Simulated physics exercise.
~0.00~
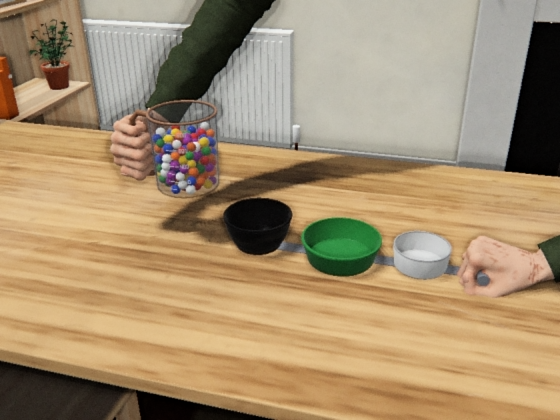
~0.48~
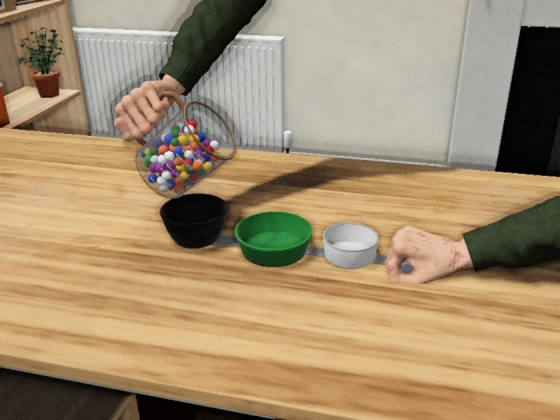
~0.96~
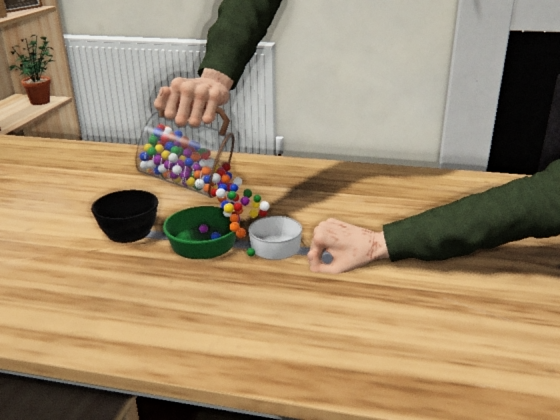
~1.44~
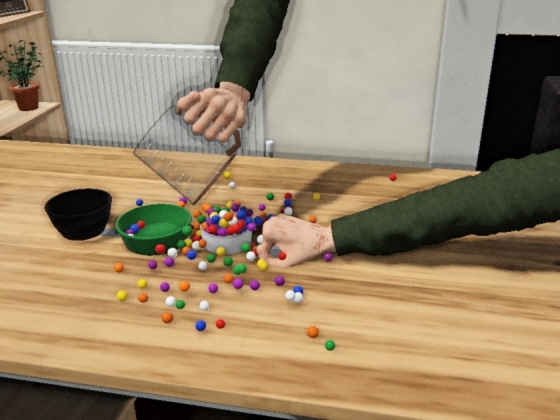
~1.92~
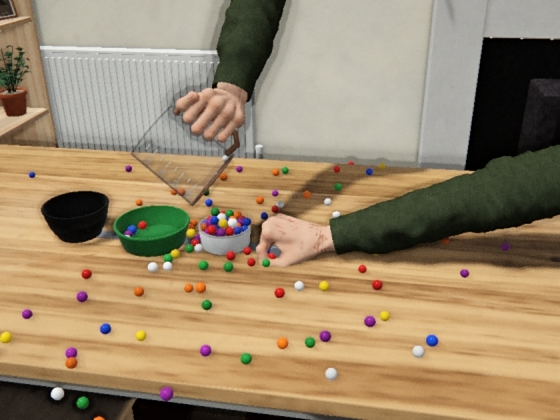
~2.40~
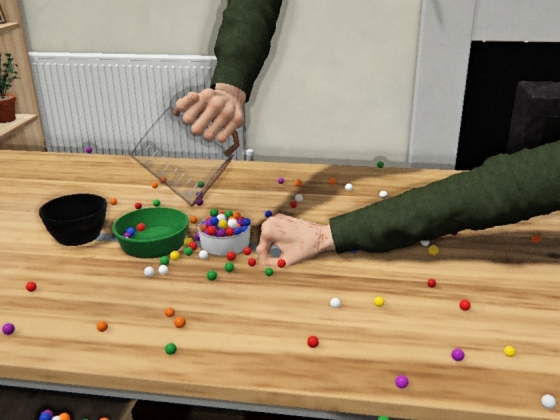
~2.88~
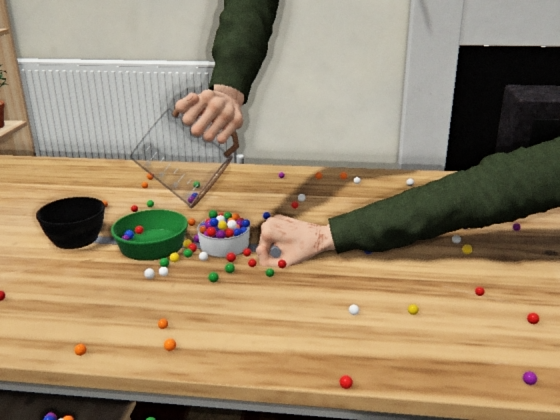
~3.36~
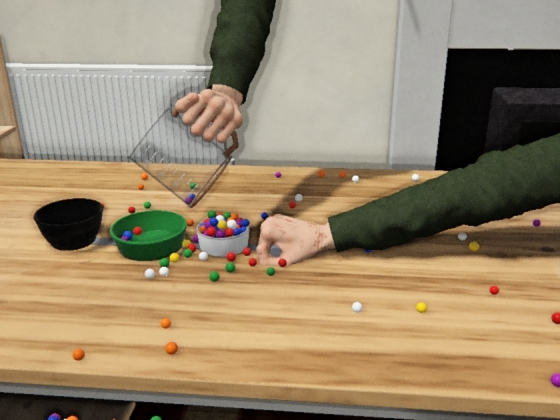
To begin with, one hand holds a clear jug of colourful marbles above a wooden table, while another rests beside a joined row of black, green and white bowls. The row slides left as the jug tips over it. Marbles then pour out, a few dropping into the green dish and many more landing in the white one. The heap spills over, and marbles scatter and roll across the table, some going off the edge. At the end, the tilted jug is nearly empty, the black bowl looks empty, the white dish is full, and stray marbles lie around.
